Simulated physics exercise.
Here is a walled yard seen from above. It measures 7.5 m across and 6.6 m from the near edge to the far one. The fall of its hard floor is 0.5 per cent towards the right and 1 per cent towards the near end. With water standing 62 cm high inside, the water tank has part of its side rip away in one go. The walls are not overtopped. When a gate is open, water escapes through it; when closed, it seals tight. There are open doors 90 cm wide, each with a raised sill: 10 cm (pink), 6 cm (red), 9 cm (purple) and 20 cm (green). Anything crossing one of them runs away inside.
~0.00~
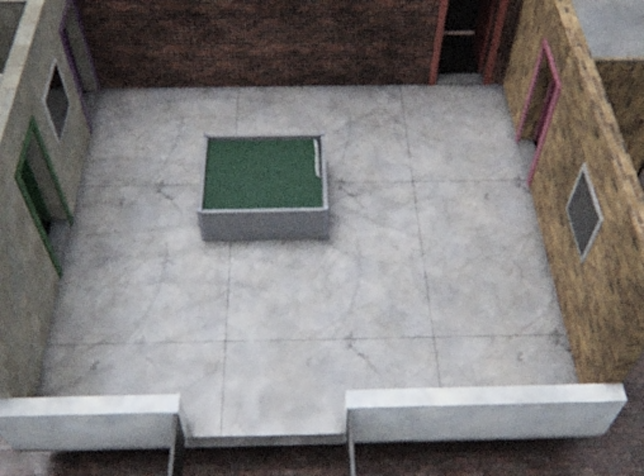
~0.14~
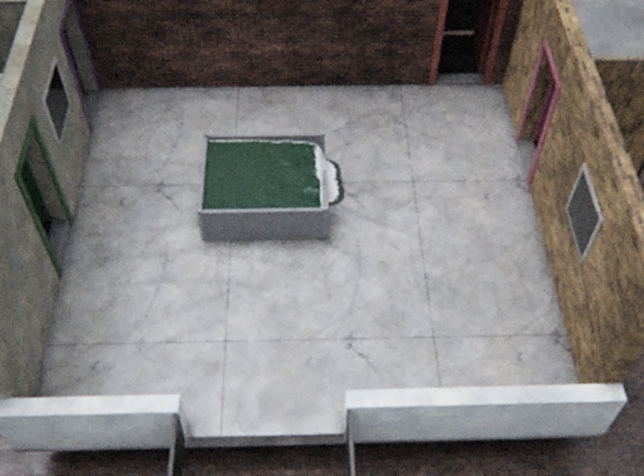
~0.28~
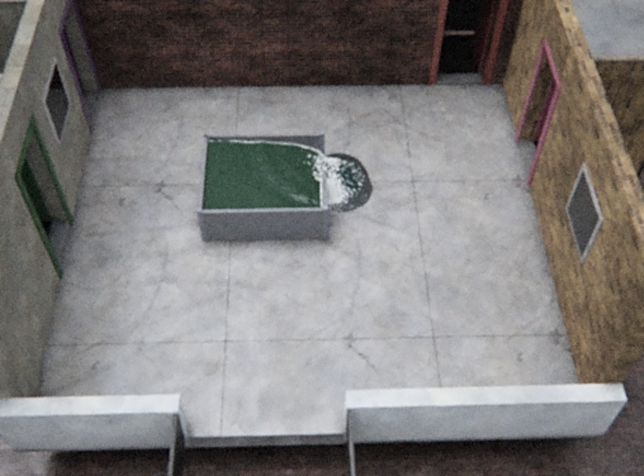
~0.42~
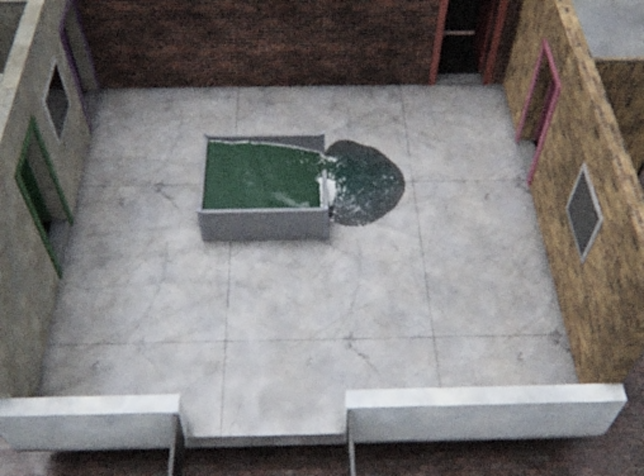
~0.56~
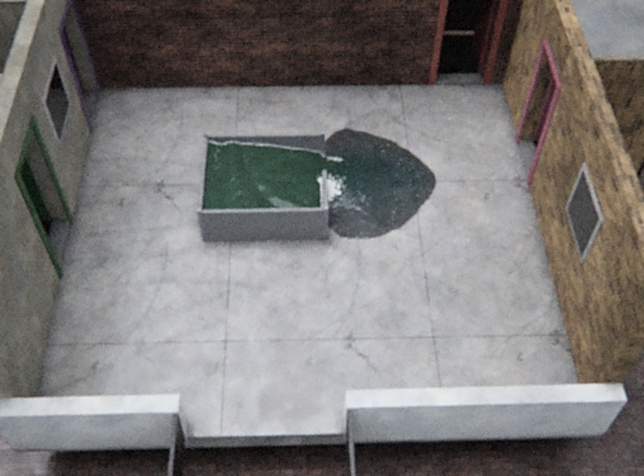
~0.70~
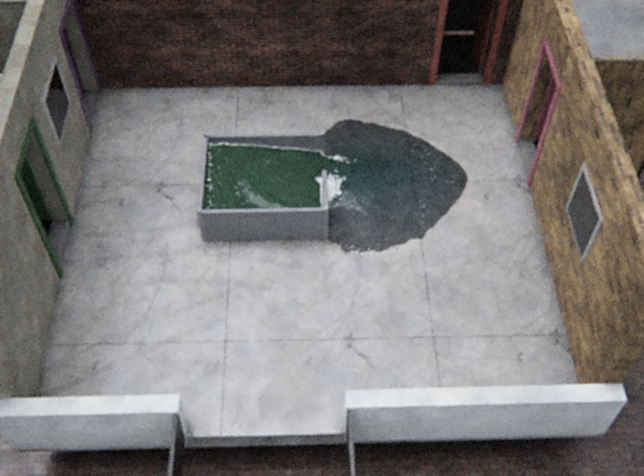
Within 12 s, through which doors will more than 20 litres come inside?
My prediction: At the pink door the limit will be broken, at the red door the limit will be broken, at the purple door the limit will hold, at the green door the limit will hold.
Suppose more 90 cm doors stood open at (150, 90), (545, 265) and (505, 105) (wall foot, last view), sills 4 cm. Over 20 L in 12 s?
Less, more, more.
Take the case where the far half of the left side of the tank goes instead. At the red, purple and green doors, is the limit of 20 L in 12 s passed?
Door by door - red: Within bounds, purple: Out of bounds, green: Within bounds.
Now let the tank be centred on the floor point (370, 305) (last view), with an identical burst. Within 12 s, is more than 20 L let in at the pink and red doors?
Against that limit: Pink not over, red over.
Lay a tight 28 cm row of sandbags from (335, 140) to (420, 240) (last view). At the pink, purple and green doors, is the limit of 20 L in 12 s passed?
So then pink is inside it, purple is inside it and green is inside it.
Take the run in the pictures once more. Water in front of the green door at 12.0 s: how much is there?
0.0 cm or so.
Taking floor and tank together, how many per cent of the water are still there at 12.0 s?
I'd put it at some 88 percent still there.
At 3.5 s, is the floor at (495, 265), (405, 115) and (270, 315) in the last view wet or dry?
Soaked, soaked, untouched.
After 1.4 s water covers 20 % of the floor and is deepest (32 cm) near (329, 177); pink door 16 cm at the sill, 1 L in, red door not reached, purple door not reached, green door not reached.
After 2.2 s water covers 30 % of the floor and is deepest (30 cm) near (489, 88); pink door 21 cm at the sill, 32 L in, red door 10 cm at the sill, 3 L in, purple door not reached, green door not reached.
After 3.5 s water covers 30 % of the floor and is deepest (19 cm) near (578, 411); pink door 16 cm at the sill, 75 L in, red door 13 cm at the sill, 34 L in, purple door not reached, green door not reached.
After 7.0 s water covers 55 % of the floor and is deepest (14 cm) near (578, 411); pink door 9 cm at the sill, 94 L in, red door 7 cm at the sill, 59 L in, purple door not reached, green door not reached.
After 12.0 s water covers 85 % of the floor and is deepest (10 cm) near (552, 411); pink door 6 cm at the sill, 95 L in, red door 4 cm at the sill, 61 L in, purple door not reached, green door not reached.
